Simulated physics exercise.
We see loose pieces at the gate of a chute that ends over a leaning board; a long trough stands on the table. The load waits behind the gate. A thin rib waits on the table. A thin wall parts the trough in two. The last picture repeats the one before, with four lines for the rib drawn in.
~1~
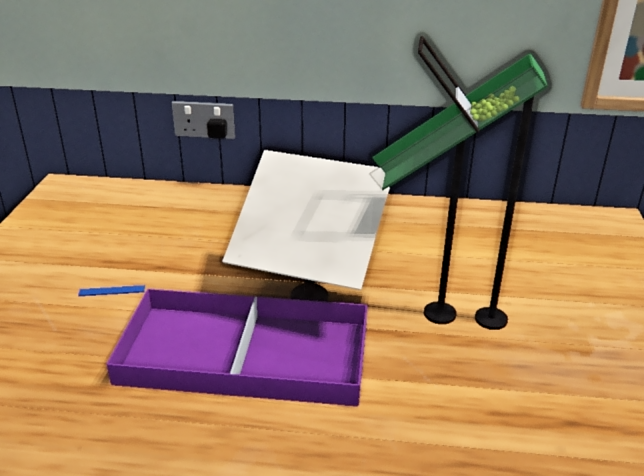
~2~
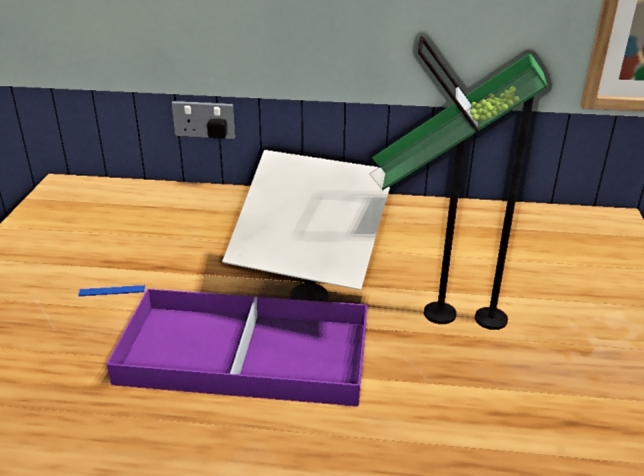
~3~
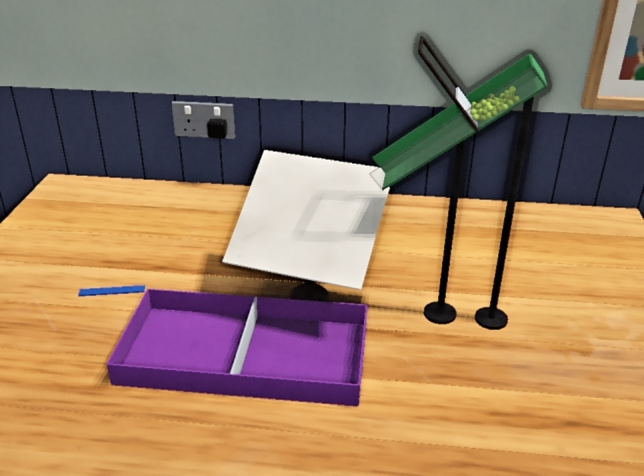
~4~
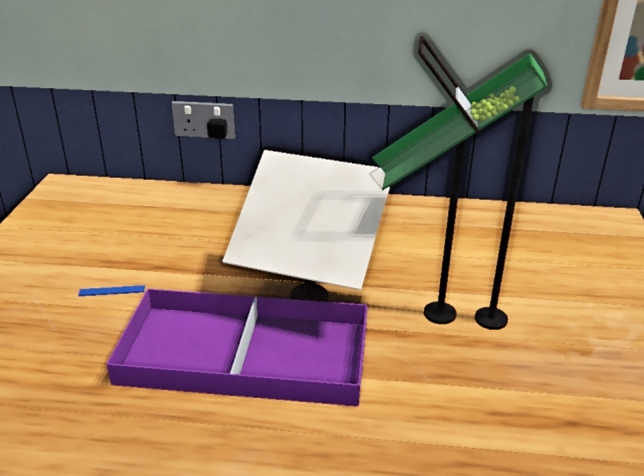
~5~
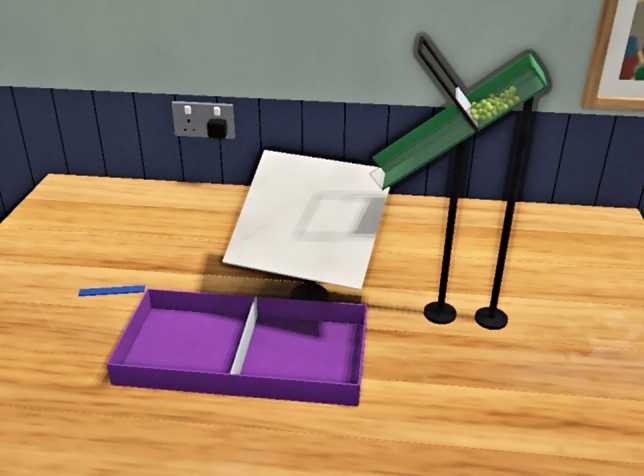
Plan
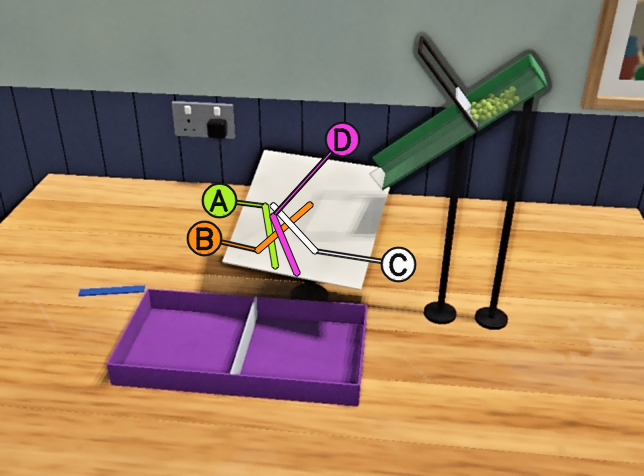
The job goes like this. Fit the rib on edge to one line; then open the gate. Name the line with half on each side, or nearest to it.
I would pick line B.
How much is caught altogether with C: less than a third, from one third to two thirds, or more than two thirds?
Line C gives more than two thirds.
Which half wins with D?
Right.
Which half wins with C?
Right.
On the marked copy, line A from (265, 206) to (275, 265); line B from (309, 204) to (257, 250); line C from (273, 205) to (314, 250); line D from (273, 216) to (296, 273).
If A is chosen, of what is caught, a small part in the left half, nearly all in the right.
If B is chosen, of what is caught, about two thirds in the left half, about a third in the right.
If C is chosen, of what is caught, a stray few in the left half, nearly all in the right.
If D is chosen, of what is caught, a stray few in the left half, nearly all in the right.
